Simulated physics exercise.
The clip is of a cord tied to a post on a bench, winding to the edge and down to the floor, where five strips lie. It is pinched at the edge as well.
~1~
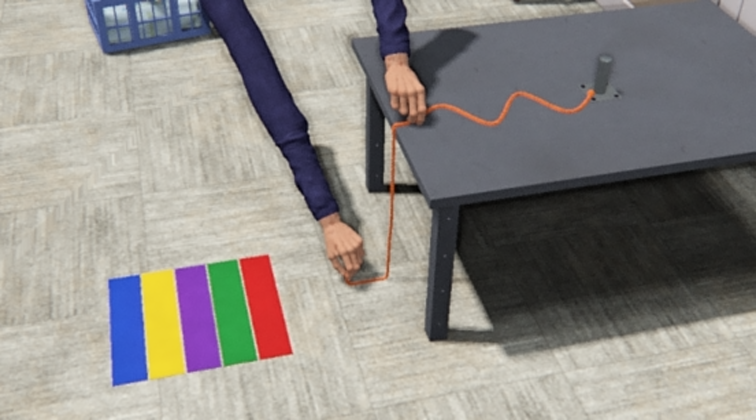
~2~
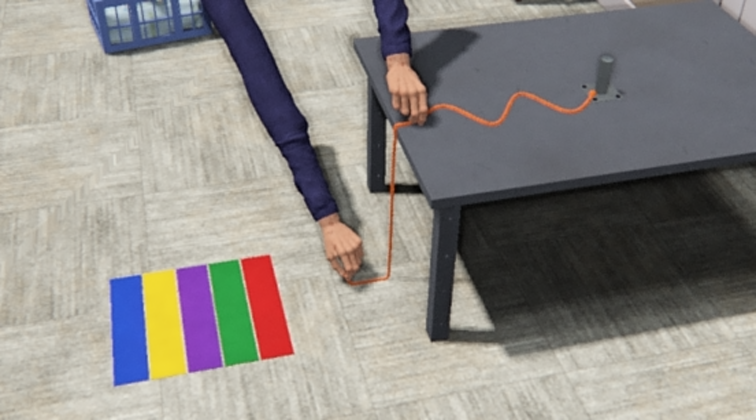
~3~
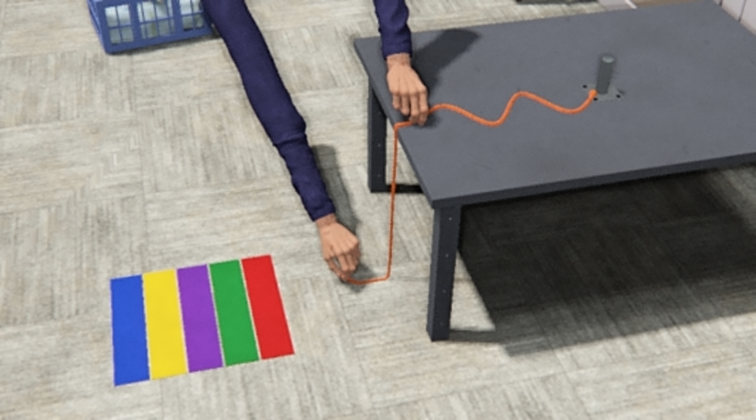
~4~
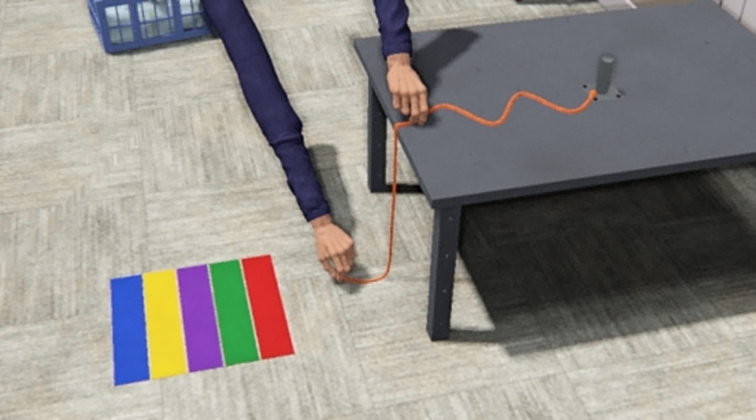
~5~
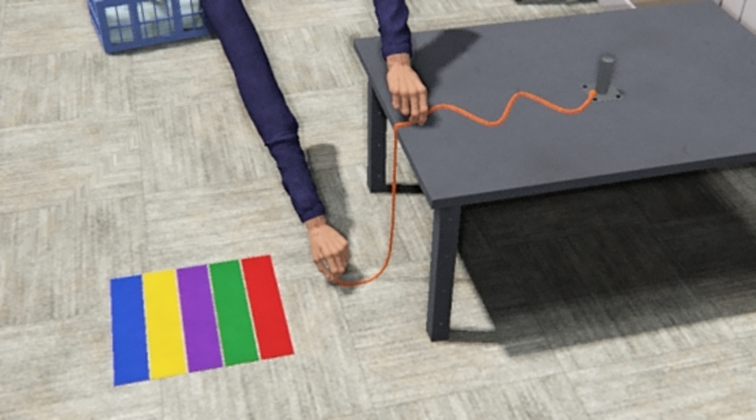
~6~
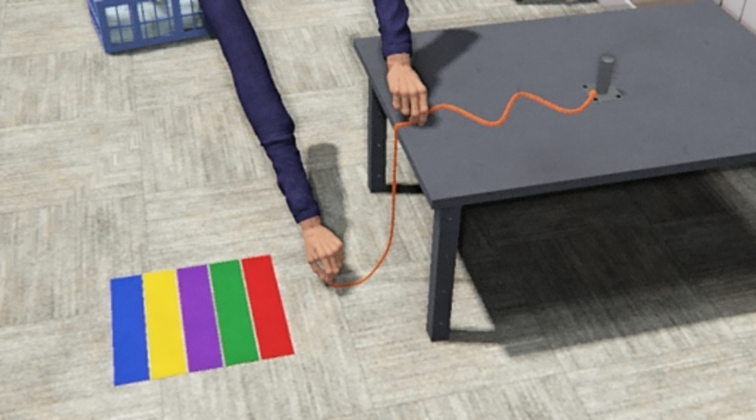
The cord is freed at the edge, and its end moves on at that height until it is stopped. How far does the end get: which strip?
It gets as far as the blue strip.
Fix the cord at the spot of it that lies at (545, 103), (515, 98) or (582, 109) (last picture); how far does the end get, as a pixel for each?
Near (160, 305), (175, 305) and (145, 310).
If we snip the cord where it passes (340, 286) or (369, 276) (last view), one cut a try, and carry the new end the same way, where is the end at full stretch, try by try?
About (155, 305) and (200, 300).
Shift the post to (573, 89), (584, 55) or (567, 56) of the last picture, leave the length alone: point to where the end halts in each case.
The places are (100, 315), (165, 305) and (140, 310).
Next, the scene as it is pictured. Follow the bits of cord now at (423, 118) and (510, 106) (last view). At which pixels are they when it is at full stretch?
Near (354, 159) and (471, 112).
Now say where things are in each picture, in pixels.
The first frame shows end (346, 275); red (272, 337); green (237, 343); purple (202, 350); yellow (166, 356); blue (129, 362).
The second frame shows end (345, 276); cord through (577, 111) (512, 101) (462, 112) (398, 128) (392, 199) (389, 259).
The third frame shows end (342, 276).
The fourth frame shows end (337, 277); cord through (577, 111) (512, 101) (462, 112) (399, 128) (394, 199) (390, 259).
The fifth frame shows end (332, 278).
The sixth frame shows end (326, 279); cord through (577, 111) (512, 101) (462, 112) (399, 128) (394, 199) (382, 259).
Early on, end near (185, 302); over purple.
Midway, end near (150, 307); over yellow.
At the end of the slack, end near (130, 311); over blue. The blue one.
